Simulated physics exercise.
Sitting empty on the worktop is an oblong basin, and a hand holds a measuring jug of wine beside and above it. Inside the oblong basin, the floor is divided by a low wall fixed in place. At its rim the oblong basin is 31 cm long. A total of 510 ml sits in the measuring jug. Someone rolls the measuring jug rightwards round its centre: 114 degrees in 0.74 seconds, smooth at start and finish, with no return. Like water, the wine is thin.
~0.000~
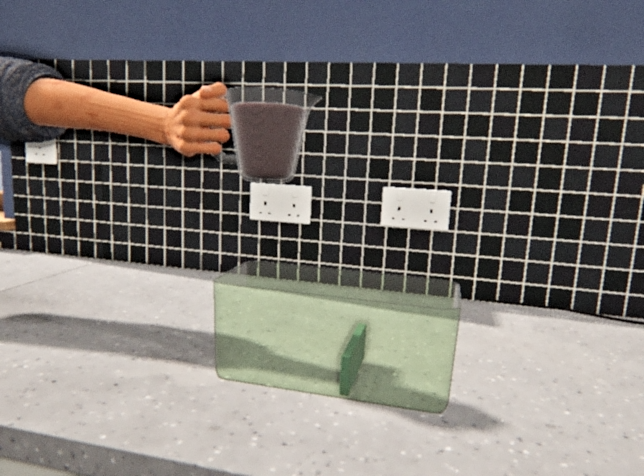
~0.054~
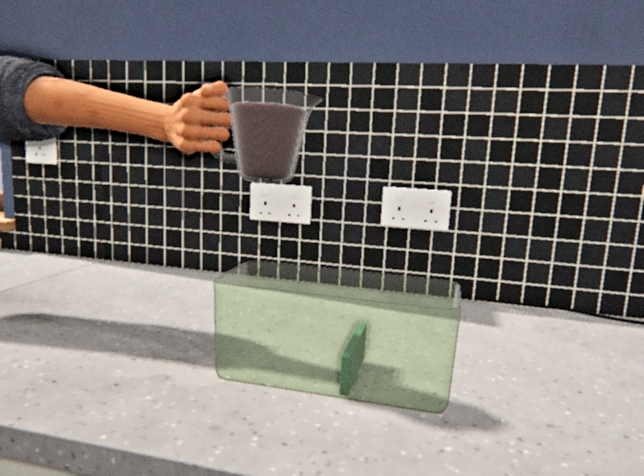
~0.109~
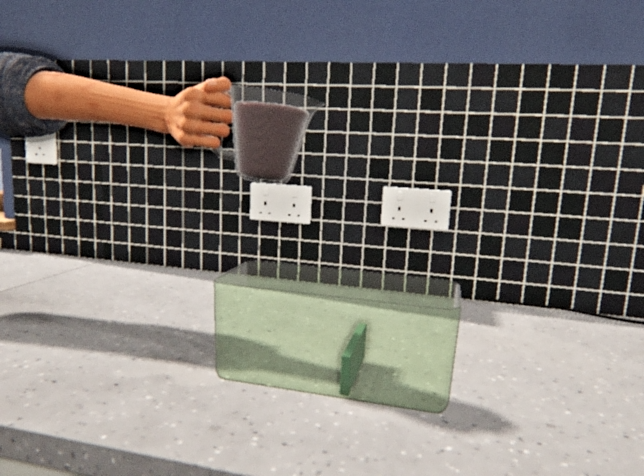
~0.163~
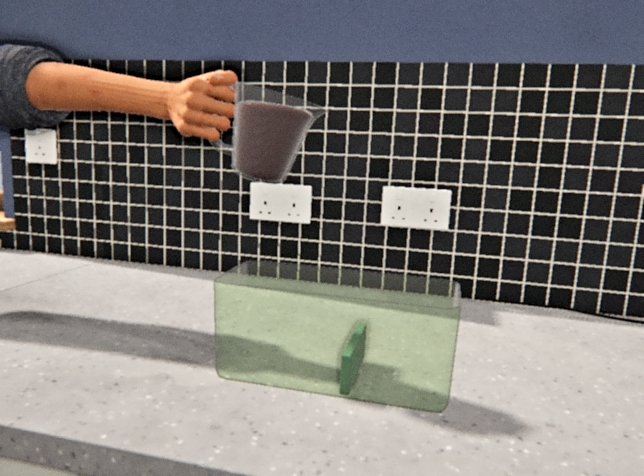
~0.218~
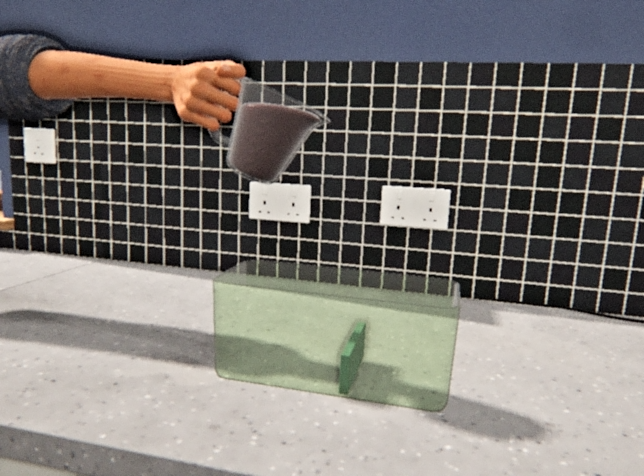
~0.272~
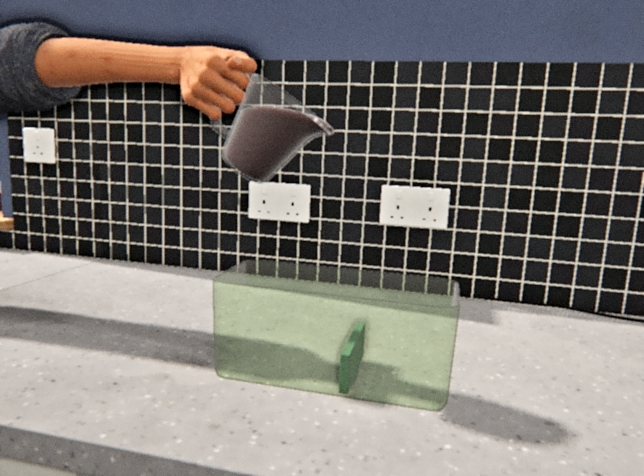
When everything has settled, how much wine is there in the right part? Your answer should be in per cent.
46 out of 100.
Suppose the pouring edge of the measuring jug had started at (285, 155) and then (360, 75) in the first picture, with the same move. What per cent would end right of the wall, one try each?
Roughly 5 per cent the first time and 85 per cent the second.
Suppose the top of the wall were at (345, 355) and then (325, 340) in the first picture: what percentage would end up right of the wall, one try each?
First 65, then 90 per cent.
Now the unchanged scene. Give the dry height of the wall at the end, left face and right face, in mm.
About 40 mm on the left, about 38 mm on the right.
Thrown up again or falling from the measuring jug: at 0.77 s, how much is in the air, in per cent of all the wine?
Something like 12 per cent is in the air then.
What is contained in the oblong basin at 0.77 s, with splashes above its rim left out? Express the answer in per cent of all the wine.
Looks like about 86 % of the whole amount.
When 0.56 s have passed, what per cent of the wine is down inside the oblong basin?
About 24%.
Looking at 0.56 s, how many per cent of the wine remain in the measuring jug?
Still held: Roughly 40 % of the total.
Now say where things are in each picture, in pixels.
It leans 0°; its right rim is at (321, 96); the wine meets the walls at (236, 107) and (308, 109); the oblong basin's rim runs from (231, 272) to (459, 297); the wall's top is at (355, 340), in the first frame.
It leans 2°; its right rim is at (322, 98); the wine meets the walls at (236, 106) and (308, 110), in the second frame.
It leans 6°; its right rim is at (325, 103); the wine meets the walls at (240, 104) and (310, 111), in the third frame.
It leans 13°; its right rim is at (328, 110); the wine meets the walls at (242, 104) and (314, 113), in the fourth frame.
It leans 23°; its right rim is at (330, 121); the wine meets the walls at (245, 109) and (323, 117), in the fifth frame.
It leans 34°; its right rim is at (331, 134); the wine meets the walls at (242, 116) and (326, 124); 2 per cent is over the edge, in the sixth frame.
By 0.56 s the tilt is 98° and 40 per cent is still to pour, 1 is left of the wall and 23 right of it.
By 0.77 s the tilt is 114° and 2 per cent is still to pour, 40 is left of the wall and 46 right of it.
By 1.00 s the tilt is 114° and 0 per cent is still to pour, 52 is left of the wall and 46 right of it.
By 1.24 s the tilt is 114° and 0 per cent is still to pour, 52 is left of the wall and 46 right of it.
At rest 52 per cent lies left of the wall, 46 right of it and 2 outside.
